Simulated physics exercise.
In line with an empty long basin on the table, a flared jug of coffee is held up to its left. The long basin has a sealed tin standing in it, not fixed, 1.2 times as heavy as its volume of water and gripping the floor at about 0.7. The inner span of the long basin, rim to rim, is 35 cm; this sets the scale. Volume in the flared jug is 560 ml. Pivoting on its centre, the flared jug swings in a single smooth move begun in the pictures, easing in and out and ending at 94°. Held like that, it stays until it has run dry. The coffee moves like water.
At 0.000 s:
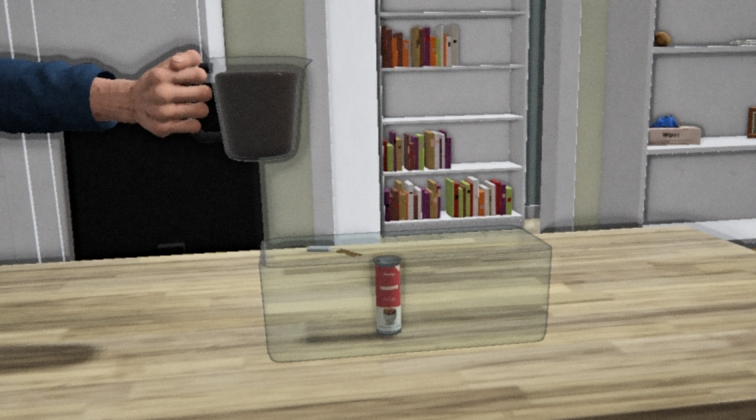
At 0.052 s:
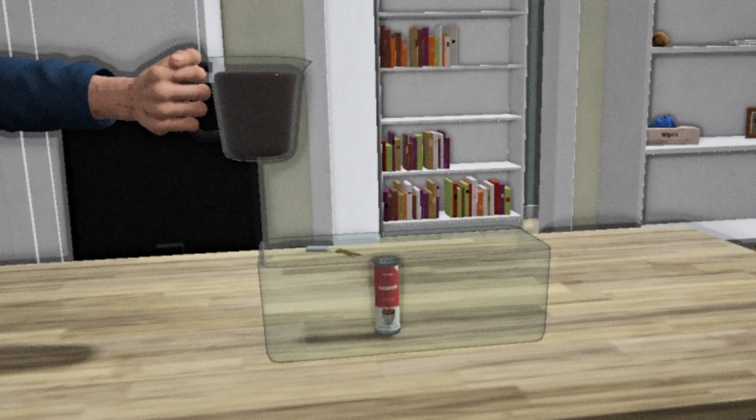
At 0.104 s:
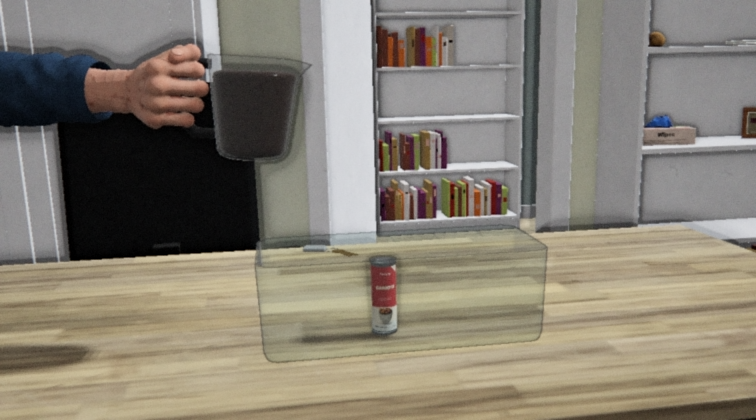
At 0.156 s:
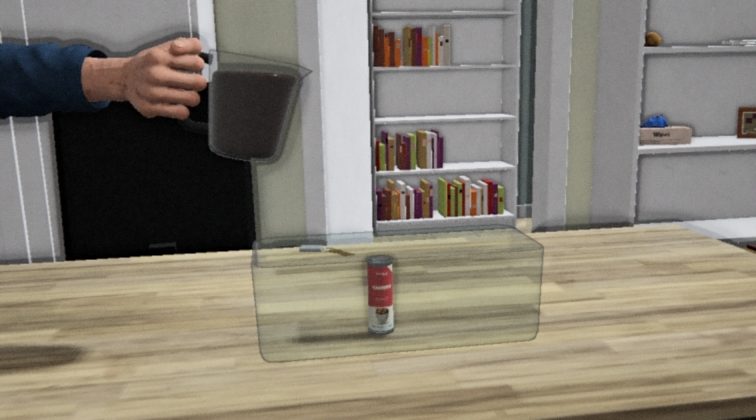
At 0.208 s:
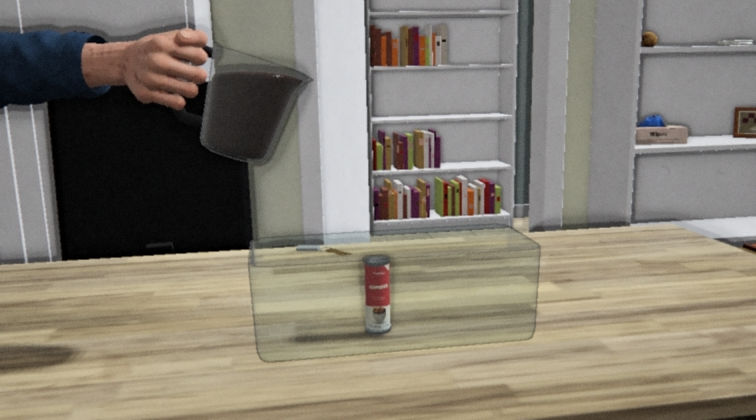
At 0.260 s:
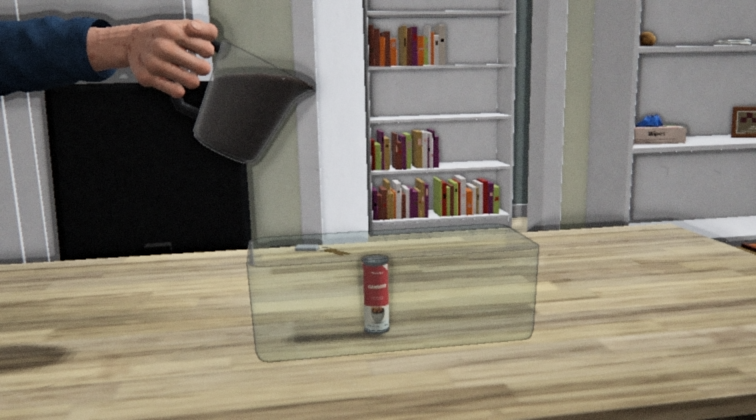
A hand held a clear jug of dark coffee up to the left of an empty glass basin with a red and white tin, then smoothly tilted the jug rightward, lowering its pouring edge.
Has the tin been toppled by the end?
No, it is upright.
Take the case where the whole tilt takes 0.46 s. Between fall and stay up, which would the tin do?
It tumbles over, then.
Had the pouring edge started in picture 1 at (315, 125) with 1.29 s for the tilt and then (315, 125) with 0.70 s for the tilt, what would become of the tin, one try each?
First it tips over; then it stays on its base.
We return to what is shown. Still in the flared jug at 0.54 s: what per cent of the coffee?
I'd put it near 62 percent.
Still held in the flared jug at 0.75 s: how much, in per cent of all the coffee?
Around 20 percent of it.
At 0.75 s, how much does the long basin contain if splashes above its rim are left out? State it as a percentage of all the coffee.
About 58 %.
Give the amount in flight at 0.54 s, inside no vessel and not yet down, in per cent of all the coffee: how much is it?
At that moment, about 30 percent.
By 0.54 s the tilt is 83° and 61 per cent is still to pour; the tin stands where it began.
By 0.75 s the tilt is 94° and 20 per cent is still to pour; the tin stands where it began.
By 0.96 s the tilt is 94° and 5 per cent is still to pour; the tin stands where it began.
By 1.20 s the tilt is 94° and 1 per cent is still to pour; the tin stands where it began.
At rest the tin stands where it began.
